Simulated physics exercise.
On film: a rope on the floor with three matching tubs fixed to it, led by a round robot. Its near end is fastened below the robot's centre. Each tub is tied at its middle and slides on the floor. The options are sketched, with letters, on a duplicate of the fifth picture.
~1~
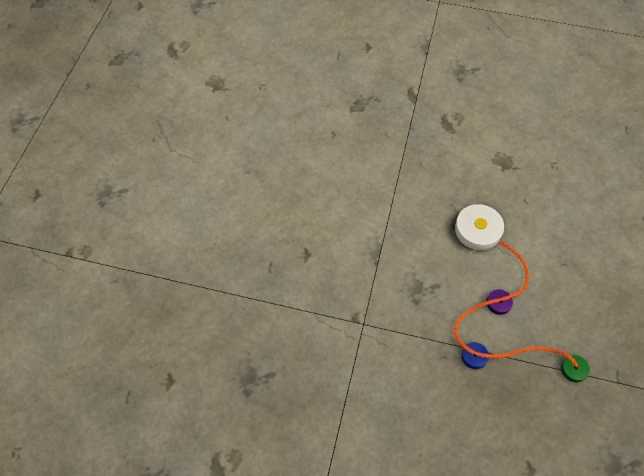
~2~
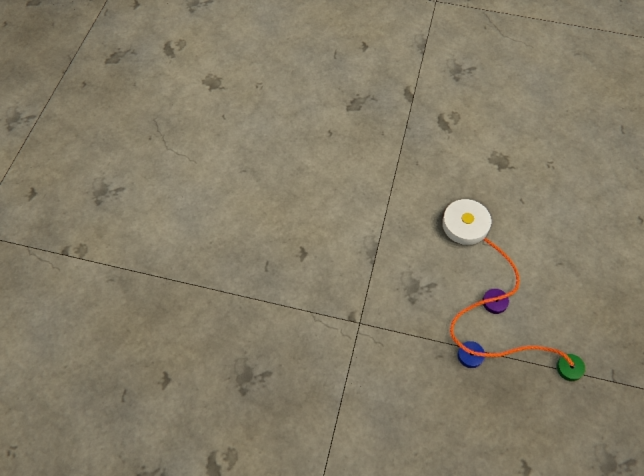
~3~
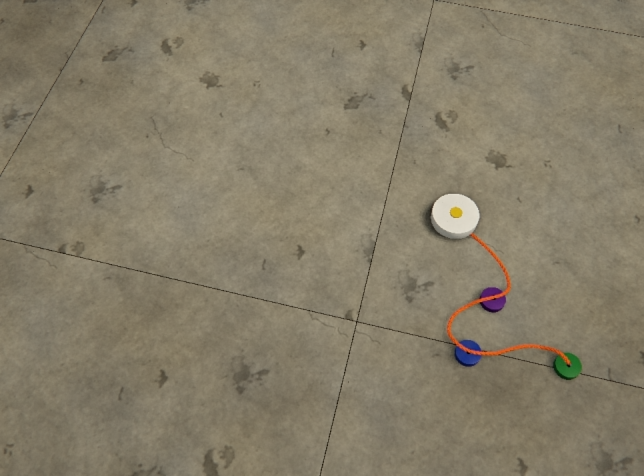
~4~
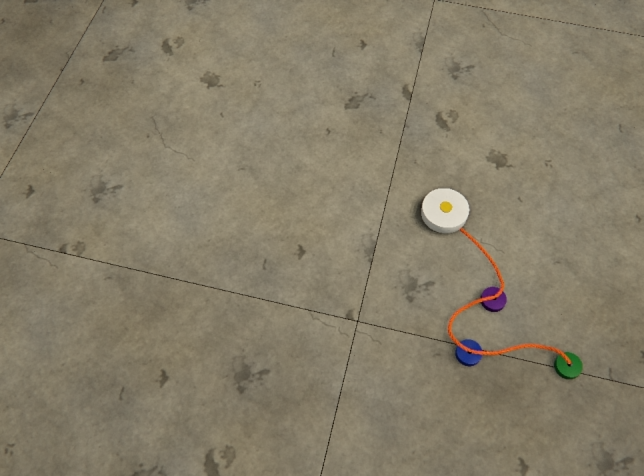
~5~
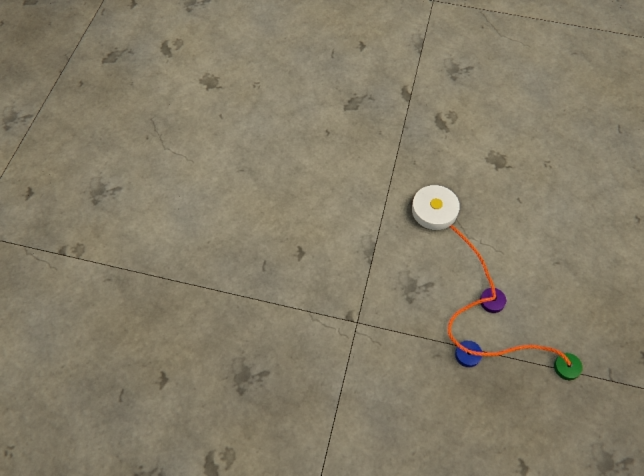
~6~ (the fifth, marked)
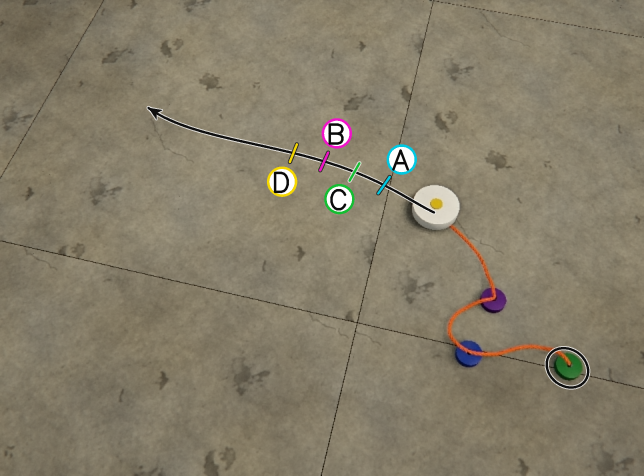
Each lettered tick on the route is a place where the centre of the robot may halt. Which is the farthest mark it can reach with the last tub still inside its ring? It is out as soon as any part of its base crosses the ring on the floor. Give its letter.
C is the last safe stop.
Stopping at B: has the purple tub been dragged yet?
Yes.
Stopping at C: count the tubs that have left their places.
By then, two.
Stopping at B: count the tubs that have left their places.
Three.
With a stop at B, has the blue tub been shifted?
By then, yes.
On the marked copy, A at (384, 185); B at (324, 161); C at (355, 172); D at (293, 153); the ring at (567, 367); the route from (434, 213) via (288, 152) to (148, 108).
Taking C. A third of the way, robot (407, 193); green tub (569, 366); blue tub (469, 353); purple tub (476, 280).
Two thirds of the way, robot (380, 178); green tub (569, 366); blue tub (469, 346); purple tub (448, 262).
When it is over, robot (355, 167); green tub (569, 366); blue tub (465, 325); purple tub (424, 248); the ringed tub at the far end is still in its ring.
As for the rest, A is safe but short; B drags the last tub to (550, 356); D drags the last tub to (522, 335).
